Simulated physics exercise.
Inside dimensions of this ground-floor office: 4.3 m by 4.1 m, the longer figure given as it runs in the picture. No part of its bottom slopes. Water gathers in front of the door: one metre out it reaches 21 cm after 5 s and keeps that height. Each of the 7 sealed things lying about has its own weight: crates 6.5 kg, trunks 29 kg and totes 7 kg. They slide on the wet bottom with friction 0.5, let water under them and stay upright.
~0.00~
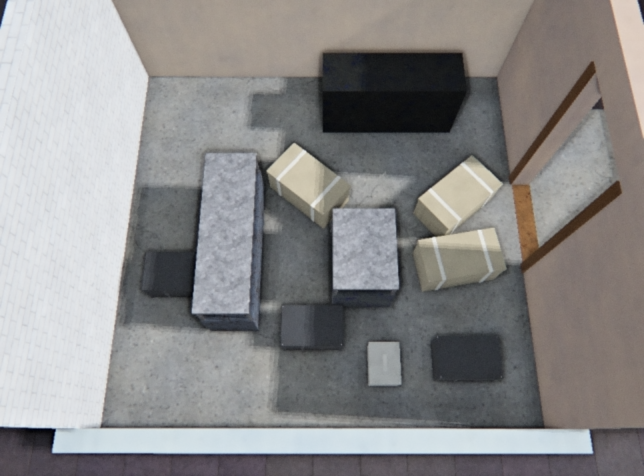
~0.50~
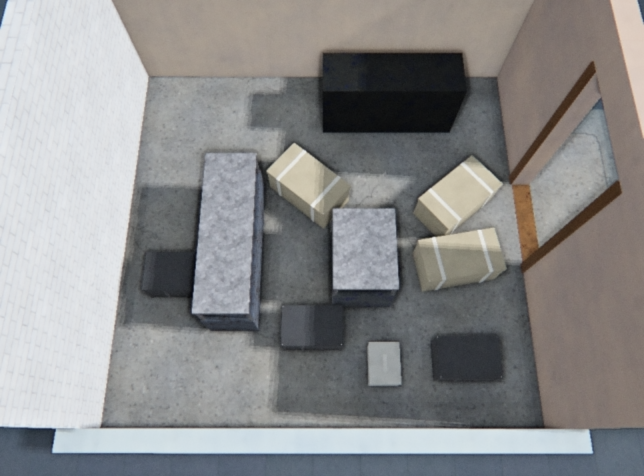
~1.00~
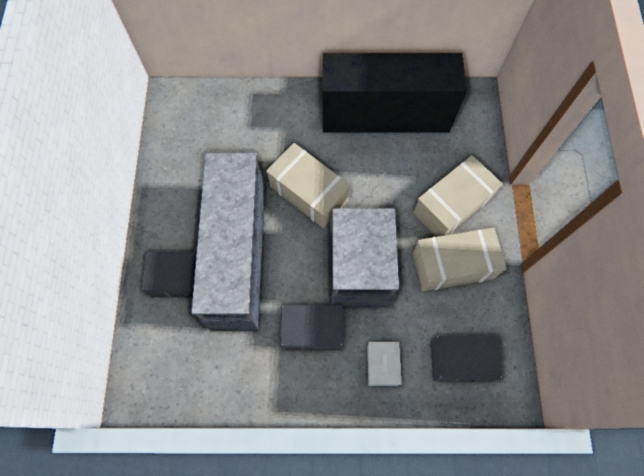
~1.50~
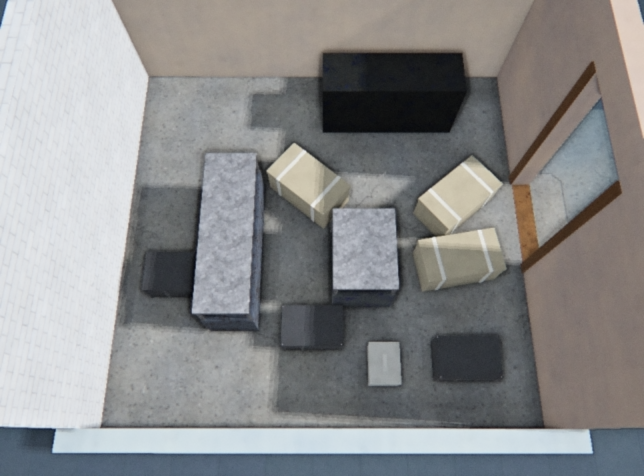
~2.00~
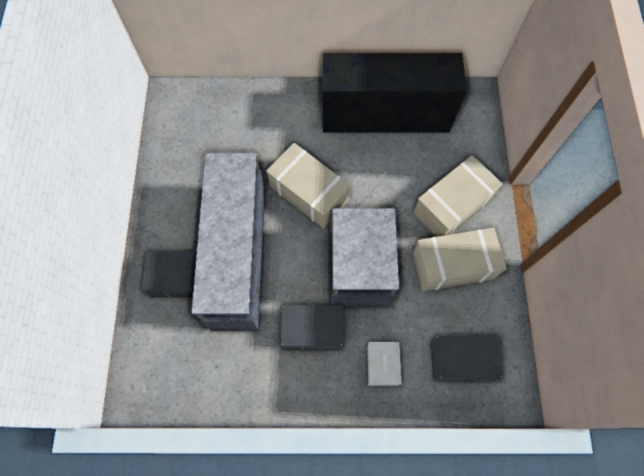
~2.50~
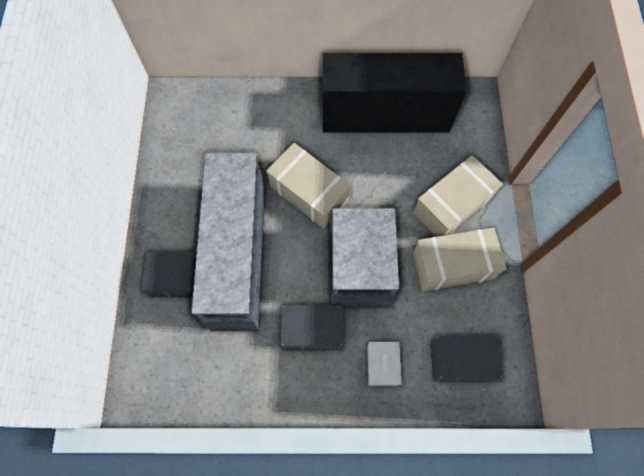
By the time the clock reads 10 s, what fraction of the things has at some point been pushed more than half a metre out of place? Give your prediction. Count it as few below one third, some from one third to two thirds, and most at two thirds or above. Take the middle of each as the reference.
Some.
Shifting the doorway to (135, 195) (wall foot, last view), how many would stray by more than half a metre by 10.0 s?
Result: 1.
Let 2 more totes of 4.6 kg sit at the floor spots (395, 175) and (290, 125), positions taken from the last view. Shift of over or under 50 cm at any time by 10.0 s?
The first: Exceeds it. The second: Exceeds it.
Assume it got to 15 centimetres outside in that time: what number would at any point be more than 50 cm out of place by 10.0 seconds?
Then 2.
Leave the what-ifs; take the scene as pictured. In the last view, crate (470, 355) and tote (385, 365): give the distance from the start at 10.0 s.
The first is 40 cm from its start, the second 20 cm.
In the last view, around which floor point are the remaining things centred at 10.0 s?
At about (338, 303).
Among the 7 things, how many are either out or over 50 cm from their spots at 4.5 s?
By that time the total stands at 0.
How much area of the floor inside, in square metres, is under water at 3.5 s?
At that time the wet patch spans about 1.0 m2.
After 3.5 s 0 of 7 are over 50 cm from their spots; 0 afloat.
After 4.5 s 0 of 7 are over 50 cm from their spots; 0 afloat.
After 7.0 s 2 of 7 are over 50 cm from their spots; 0 afloat.
After 10.0 s 3 of 7 are over 50 cm from their spots, and 3 have been at some point; 2 afloat.
